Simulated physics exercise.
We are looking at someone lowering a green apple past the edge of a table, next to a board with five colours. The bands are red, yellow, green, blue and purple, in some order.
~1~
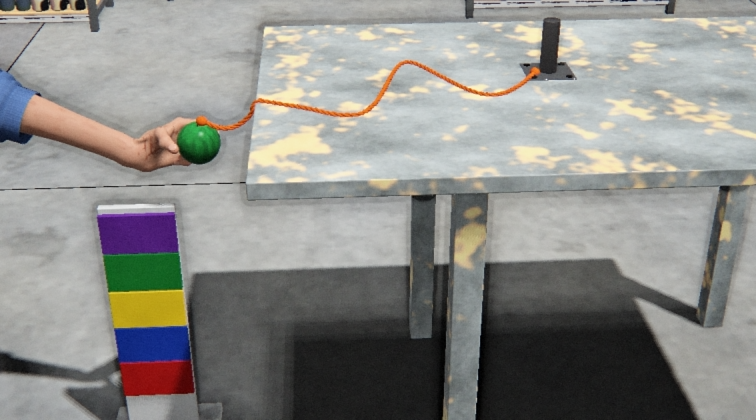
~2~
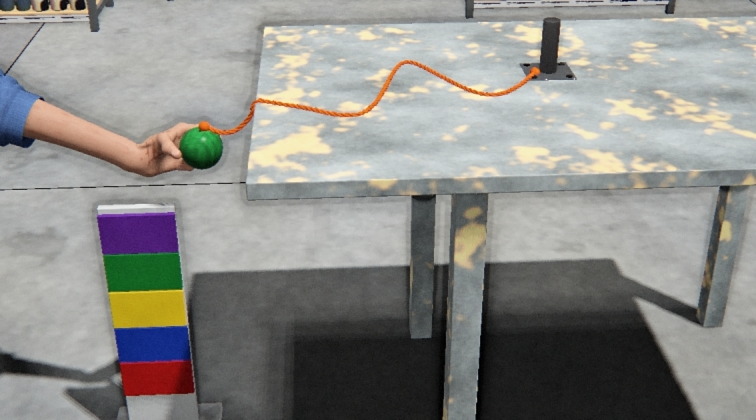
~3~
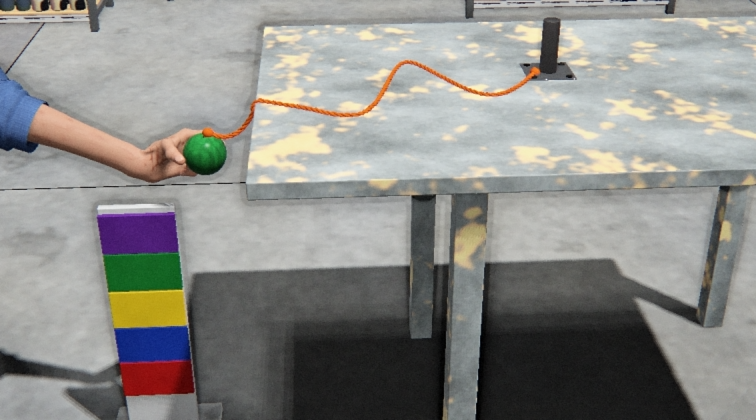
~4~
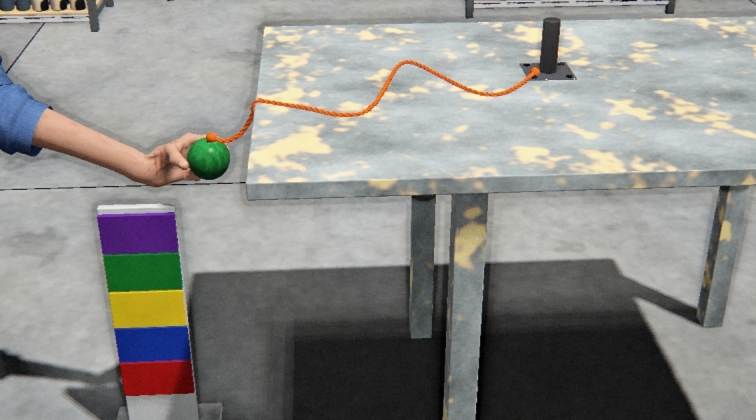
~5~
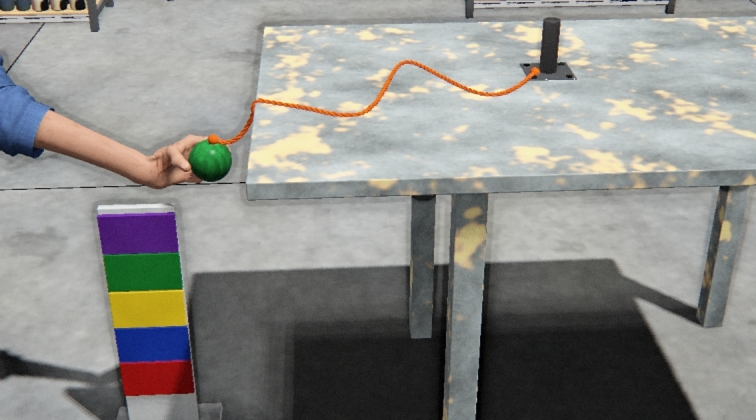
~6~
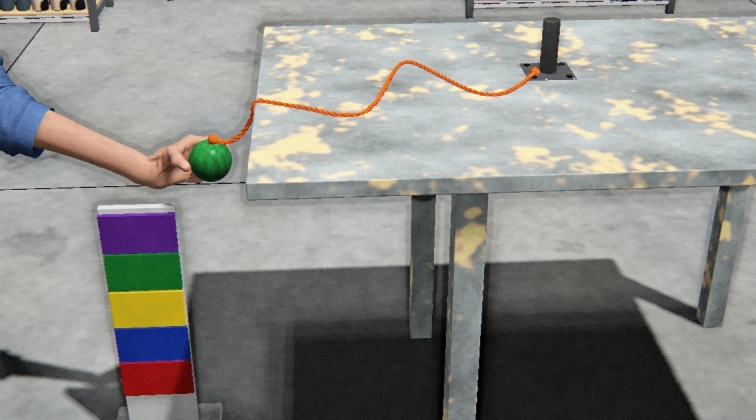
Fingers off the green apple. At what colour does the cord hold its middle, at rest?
The blue one.
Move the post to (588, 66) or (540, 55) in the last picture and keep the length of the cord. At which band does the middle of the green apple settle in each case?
One after the other, yellow; blue.
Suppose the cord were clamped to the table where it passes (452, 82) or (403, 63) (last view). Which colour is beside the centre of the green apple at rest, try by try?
Taking them in turn: Yellow; green.
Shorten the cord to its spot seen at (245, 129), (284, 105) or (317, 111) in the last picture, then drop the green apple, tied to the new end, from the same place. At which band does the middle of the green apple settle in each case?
Try by try: Yellow; green; purple.
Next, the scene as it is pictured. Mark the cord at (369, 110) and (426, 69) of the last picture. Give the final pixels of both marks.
About (260, 156), and the other about (358, 85).
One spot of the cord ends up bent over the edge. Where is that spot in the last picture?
The one at (386, 86).
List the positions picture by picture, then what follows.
The first picture shows green apple (199, 143); purple (138, 235); green (143, 273); yellow (148, 310); blue (153, 346); red (157, 380).
The second picture shows green apple (202, 148); cord through (516, 88) (445, 79) (394, 72) (371, 107) (287, 105).
The third picture shows green apple (205, 154).
The fourth picture shows green apple (209, 159); cord through (516, 88) (445, 79) (394, 72) (371, 107) (287, 105).
The fifth picture shows green apple (210, 161).
The sixth picture shows green apple (210, 161); cord through (516, 88) (445, 79) (394, 72) (371, 107) (287, 105).
Soon after, apple near (264, 303); level with yellow.
After that, apple near (275, 325); level with blue.
In the end, apple near (276, 331); level with blue. The cord holds its middle at blue.
